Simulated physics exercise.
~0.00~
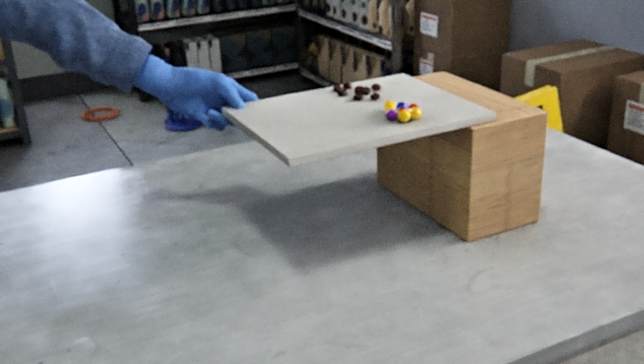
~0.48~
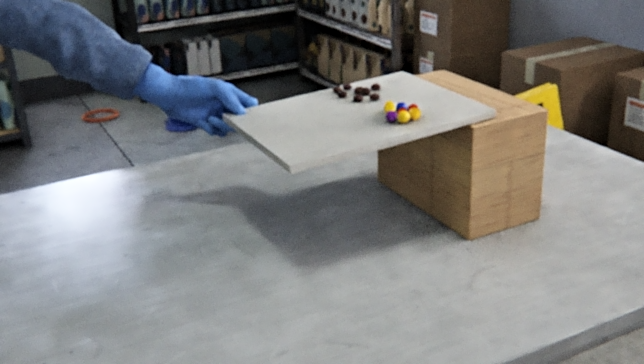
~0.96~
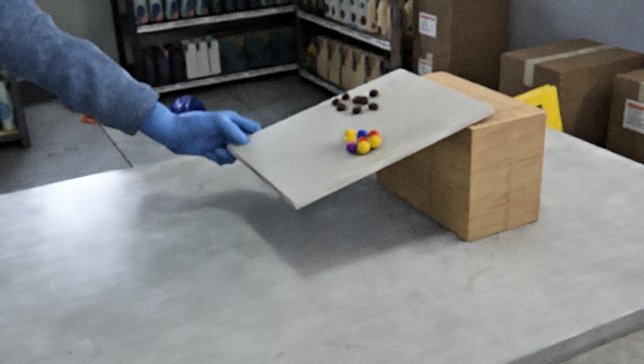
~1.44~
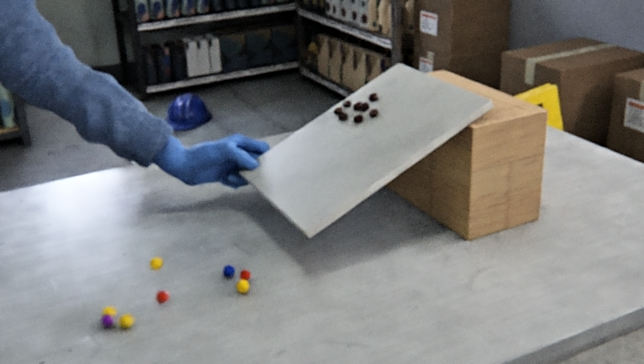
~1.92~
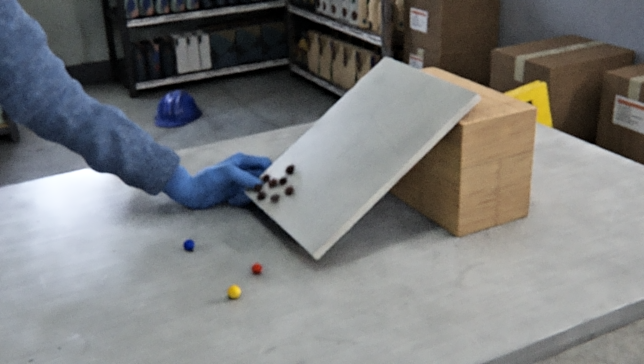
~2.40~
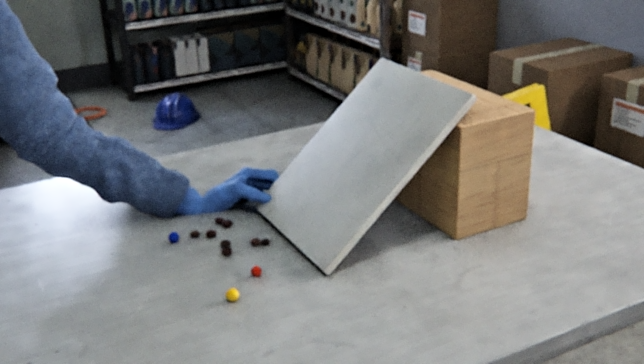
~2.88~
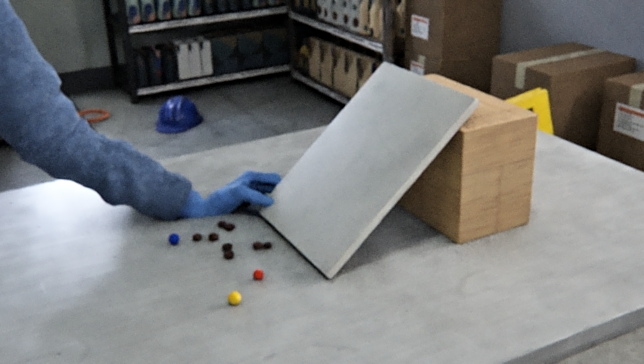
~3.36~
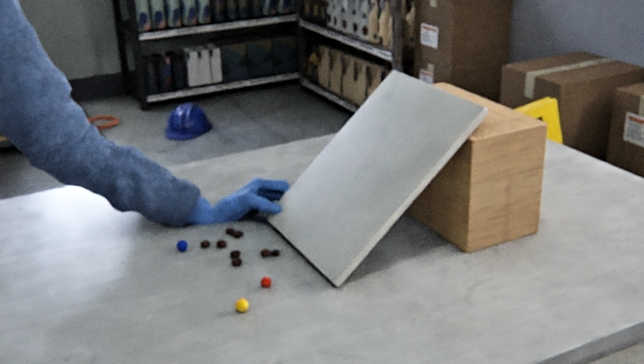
The clip shows a gloved hand lowering one end of a board propped on a wooden block; the colourful balls roll off first and scatter across the table, then the small dark pieces slide down and stop near the board's lower edge, closer than the remaining balls overall.
